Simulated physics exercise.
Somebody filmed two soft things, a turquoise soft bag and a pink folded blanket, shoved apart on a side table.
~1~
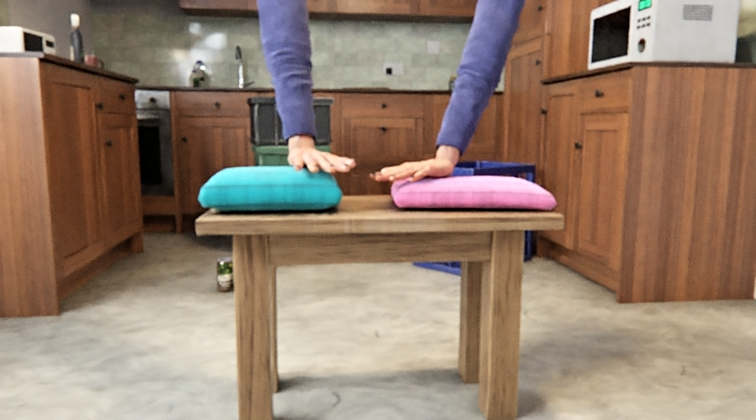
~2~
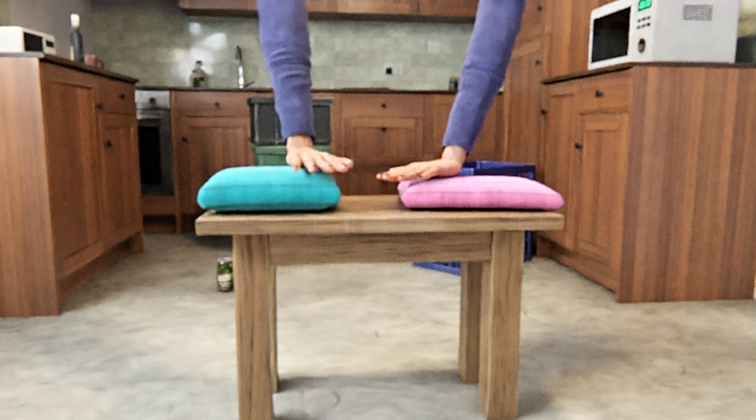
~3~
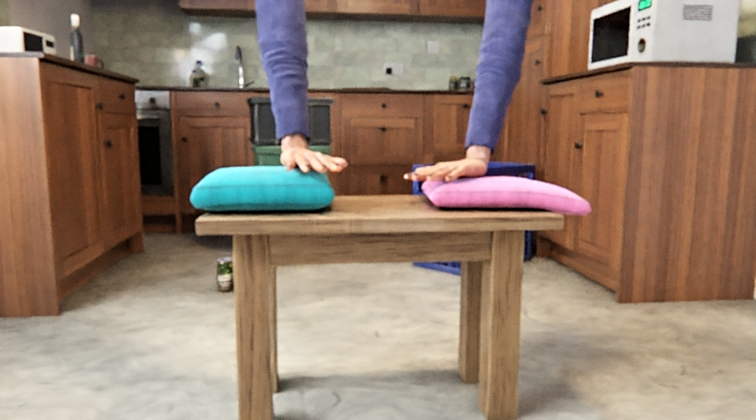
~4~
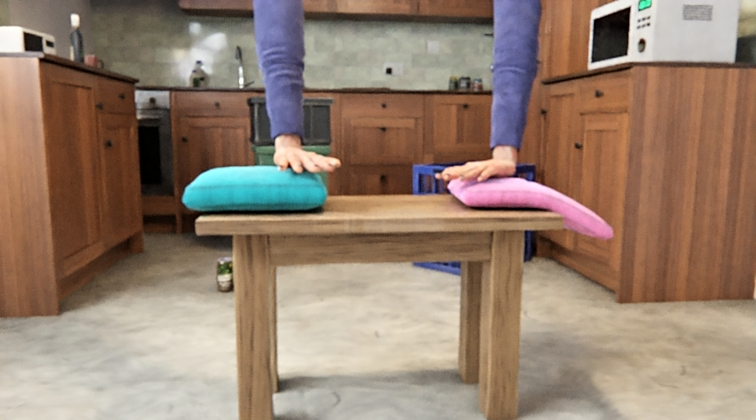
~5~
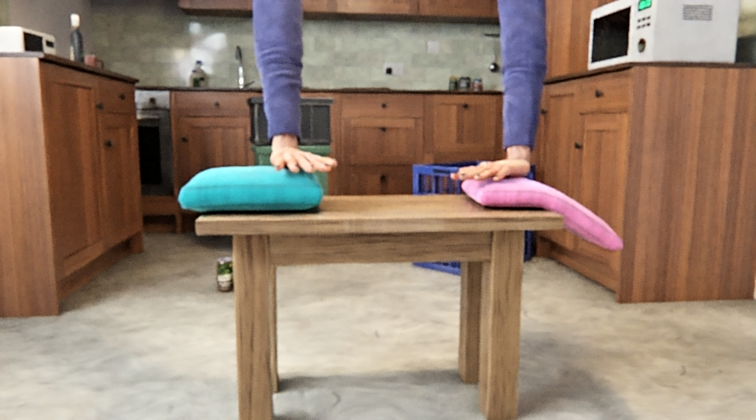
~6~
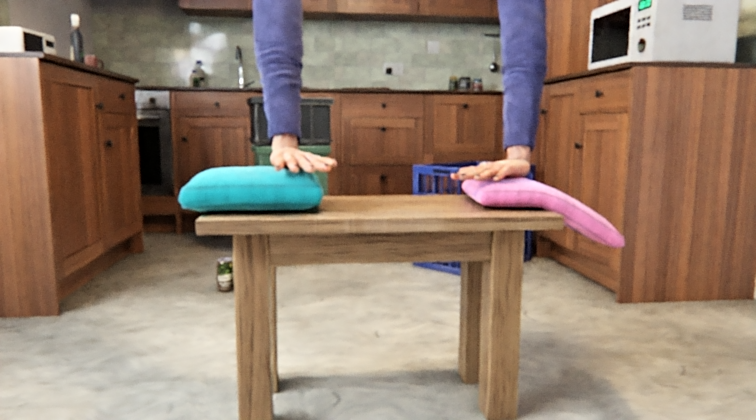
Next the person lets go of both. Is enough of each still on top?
In the end the turquoise soft bag holds its place, the pink folded blanket slumps off the end.
Then, 0.36 s on from there, soft bag as it was left; folded blanket falling near (556, 270).
Then, 0.64 s on from there, soft bag as it was left; folded blanket on the floor near (612, 354).
In the end, soft bag as it was left; folded blanket on the floor near (630, 377). The turquoise soft bag stays up there and the pink folded blanket tips over and falls.
